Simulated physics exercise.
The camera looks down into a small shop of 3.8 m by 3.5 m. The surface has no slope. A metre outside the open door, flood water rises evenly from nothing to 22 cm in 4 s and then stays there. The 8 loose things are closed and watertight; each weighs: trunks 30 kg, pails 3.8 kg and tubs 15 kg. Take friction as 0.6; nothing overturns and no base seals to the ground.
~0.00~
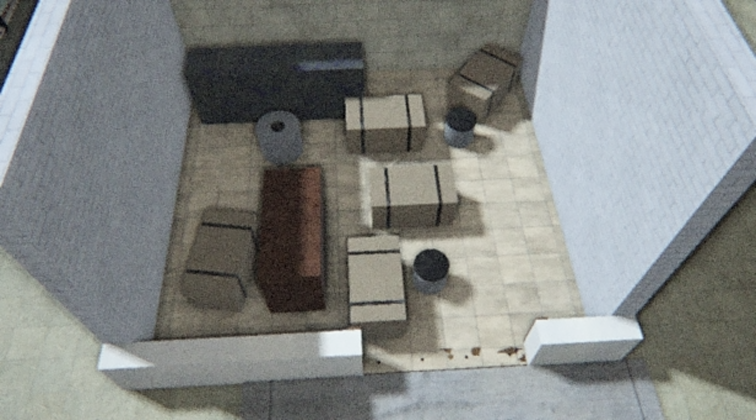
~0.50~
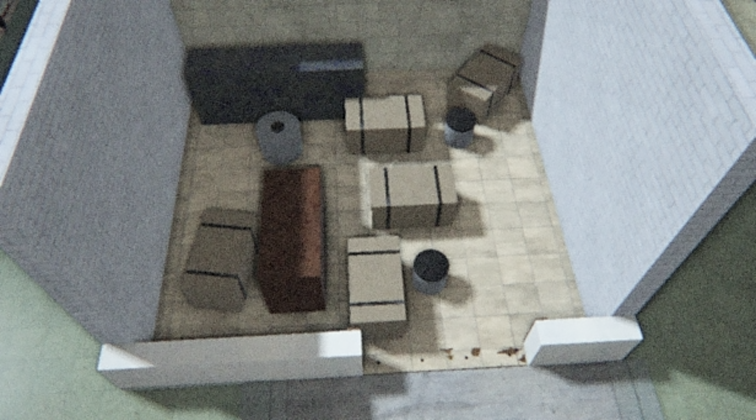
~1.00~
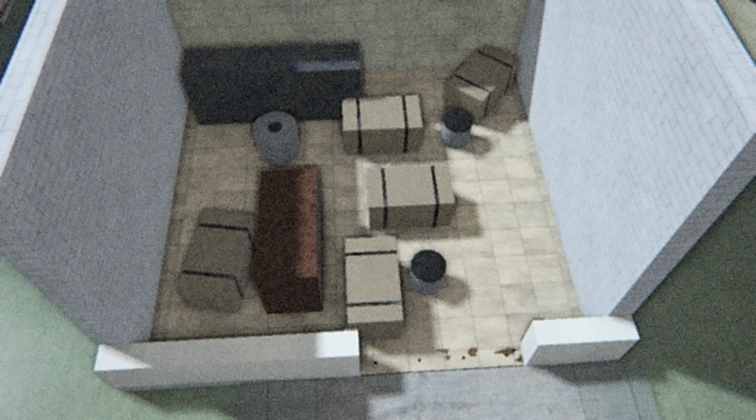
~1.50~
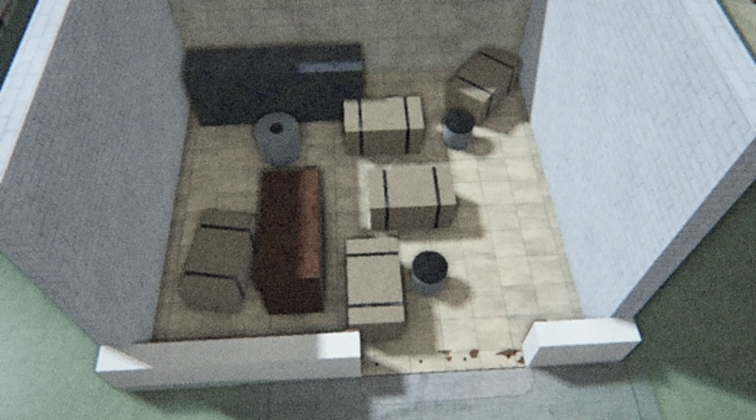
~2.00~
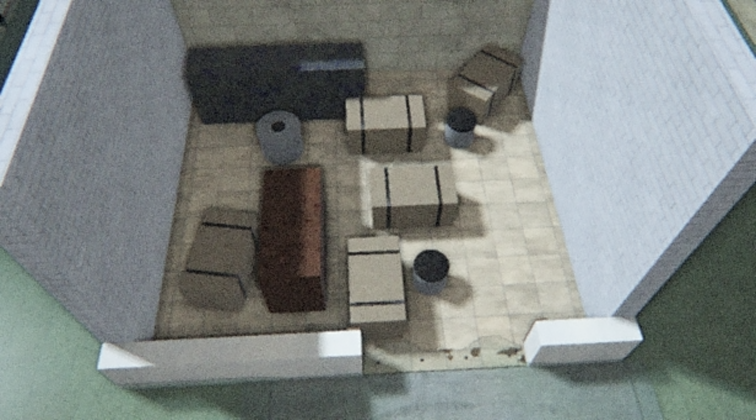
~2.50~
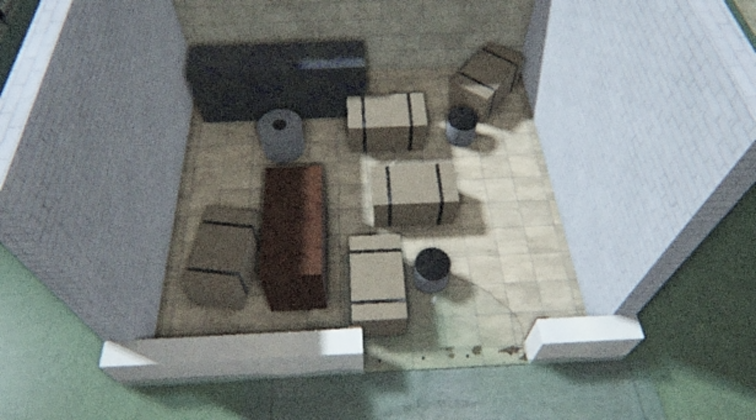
A small walled shop with a tiled floor held strapped boxes, a long reddish-brown trunk, a dark counter and a few round tubs, and nothing inside moved while the ground outside turned greener.
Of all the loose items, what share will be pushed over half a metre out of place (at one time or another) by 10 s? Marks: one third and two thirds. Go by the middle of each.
It is at least two thirds.
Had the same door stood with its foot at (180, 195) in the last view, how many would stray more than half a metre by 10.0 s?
Then 5.
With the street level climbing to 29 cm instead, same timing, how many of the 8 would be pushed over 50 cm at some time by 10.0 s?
In that case 7 of them.
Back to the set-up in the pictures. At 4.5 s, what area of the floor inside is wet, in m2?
Roughly 4.5 m2.
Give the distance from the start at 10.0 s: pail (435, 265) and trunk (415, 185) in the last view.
In that order: 120 cm, 100 cm.
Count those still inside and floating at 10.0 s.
6 of them.
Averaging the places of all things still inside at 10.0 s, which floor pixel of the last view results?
Near (345, 159).
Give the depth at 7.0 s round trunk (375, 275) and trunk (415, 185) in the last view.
Roughly 10 and 9 cm.
After 3.5 s 0 of 8 are over 50 cm from their spots; 0 afloat.
After 4.5 s 1 of 8 are over 50 cm from their spots; 1 afloat.
After 7.0 s 3 of 8 are over 50 cm from their spots; 2 afloat.
After 10.0 s 6 of 8 are over 50 cm from their spots, and 6 have been at some point; 6 afloat.
